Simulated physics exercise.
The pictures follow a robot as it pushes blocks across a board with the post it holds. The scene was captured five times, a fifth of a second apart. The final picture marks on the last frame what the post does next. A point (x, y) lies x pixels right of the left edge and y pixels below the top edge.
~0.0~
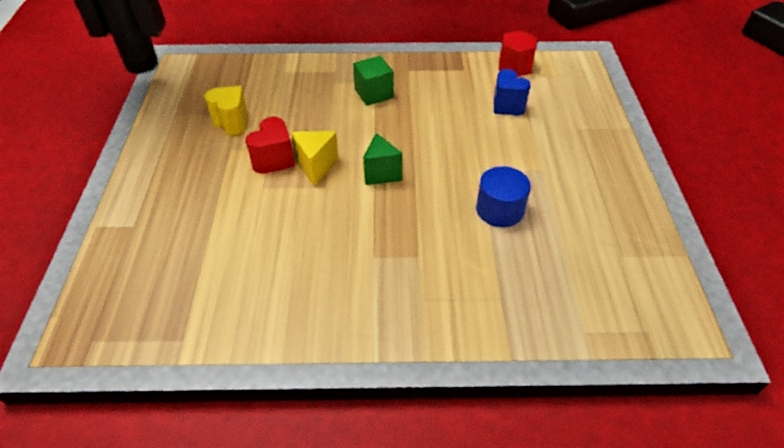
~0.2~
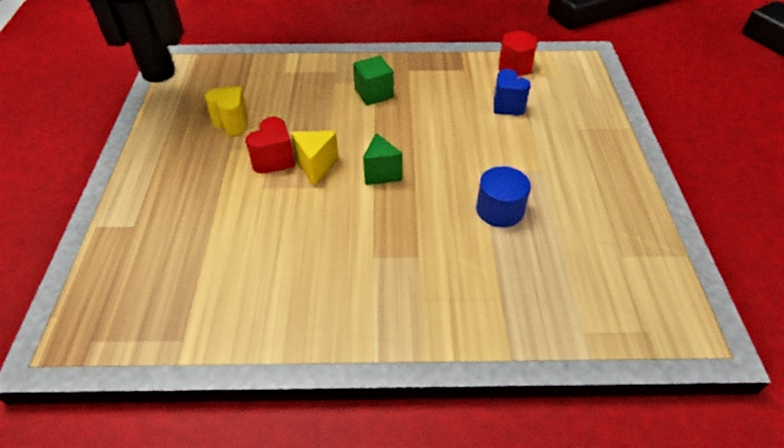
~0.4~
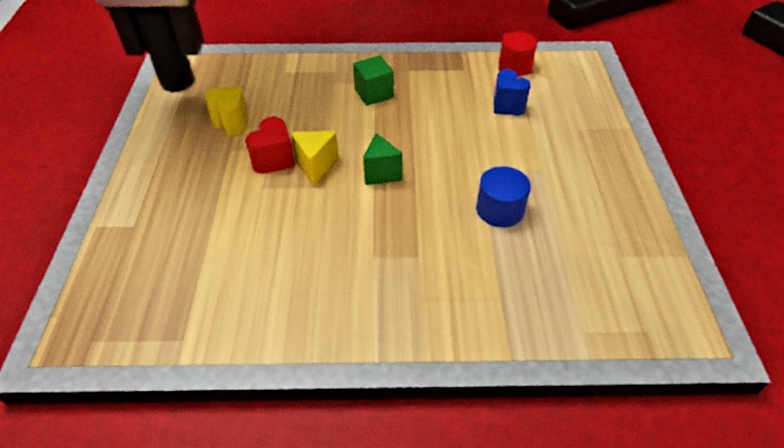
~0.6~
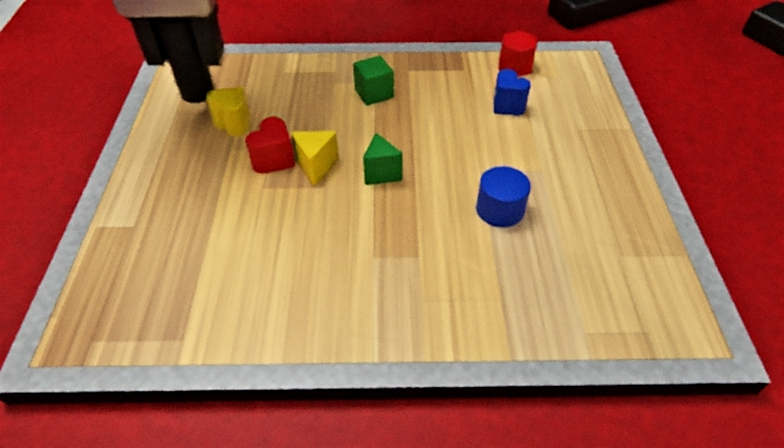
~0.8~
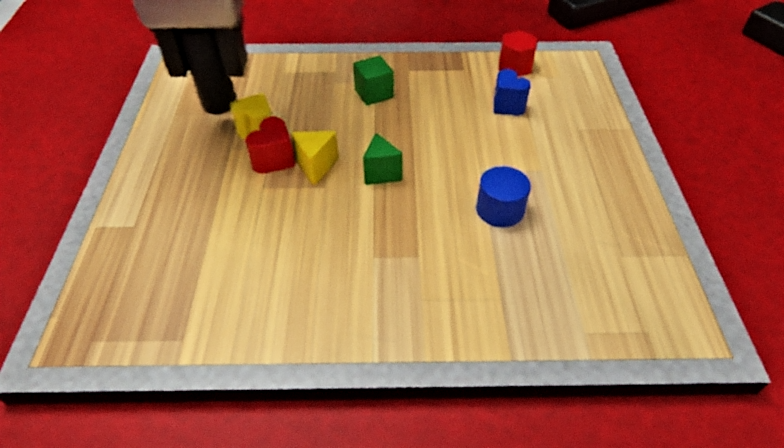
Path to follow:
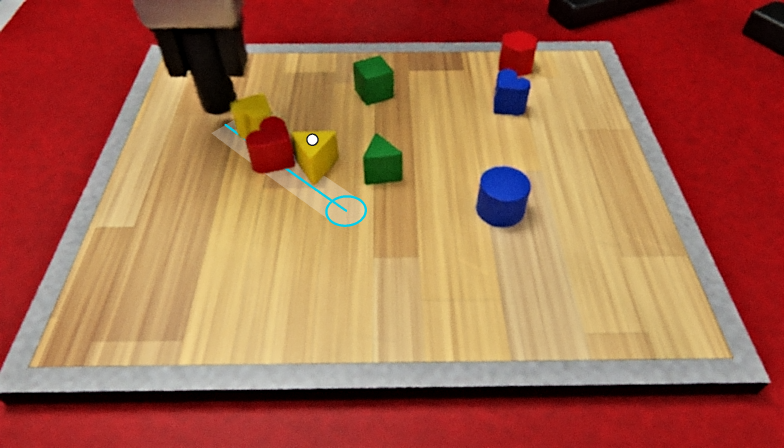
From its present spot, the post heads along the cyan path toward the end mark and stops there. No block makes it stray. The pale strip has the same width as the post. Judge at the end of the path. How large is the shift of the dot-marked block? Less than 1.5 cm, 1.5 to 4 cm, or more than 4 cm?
It gets moved over 4 cm.
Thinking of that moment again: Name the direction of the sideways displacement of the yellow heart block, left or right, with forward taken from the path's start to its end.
Answer: Left.
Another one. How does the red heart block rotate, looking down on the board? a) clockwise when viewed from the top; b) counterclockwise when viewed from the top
a
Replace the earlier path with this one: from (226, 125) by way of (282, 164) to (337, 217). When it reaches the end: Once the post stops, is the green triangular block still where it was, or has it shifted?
Moved away.
Drawn move, from (226, 125) directly to (346, 211); the dot is on the yellow triangular block.
The first path, step by step. One third of the way, post (258, 132); yellow heart block (288, 114), turned 95° anticlockwise; red heart block (288, 142), turned 55° clockwise; yellow triangular block (331, 147), turned 30° anticlockwise.
Two thirds of the way, post (299, 160); yellow heart block (296, 116); red heart block (328, 176), turned 70° clockwise; yellow triangular block (370, 168), turned 105° anticlockwise; green triangular block (392, 145), turned 45° anticlockwise.
At the end, post (344, 191); yellow heart block (296, 116), turned 120° anticlockwise; red heart block (374, 211), turned 70° clockwise; yellow triangular block (382, 173), turned 130° anticlockwise; green triangular block (392, 145), turned 45° anticlockwise.
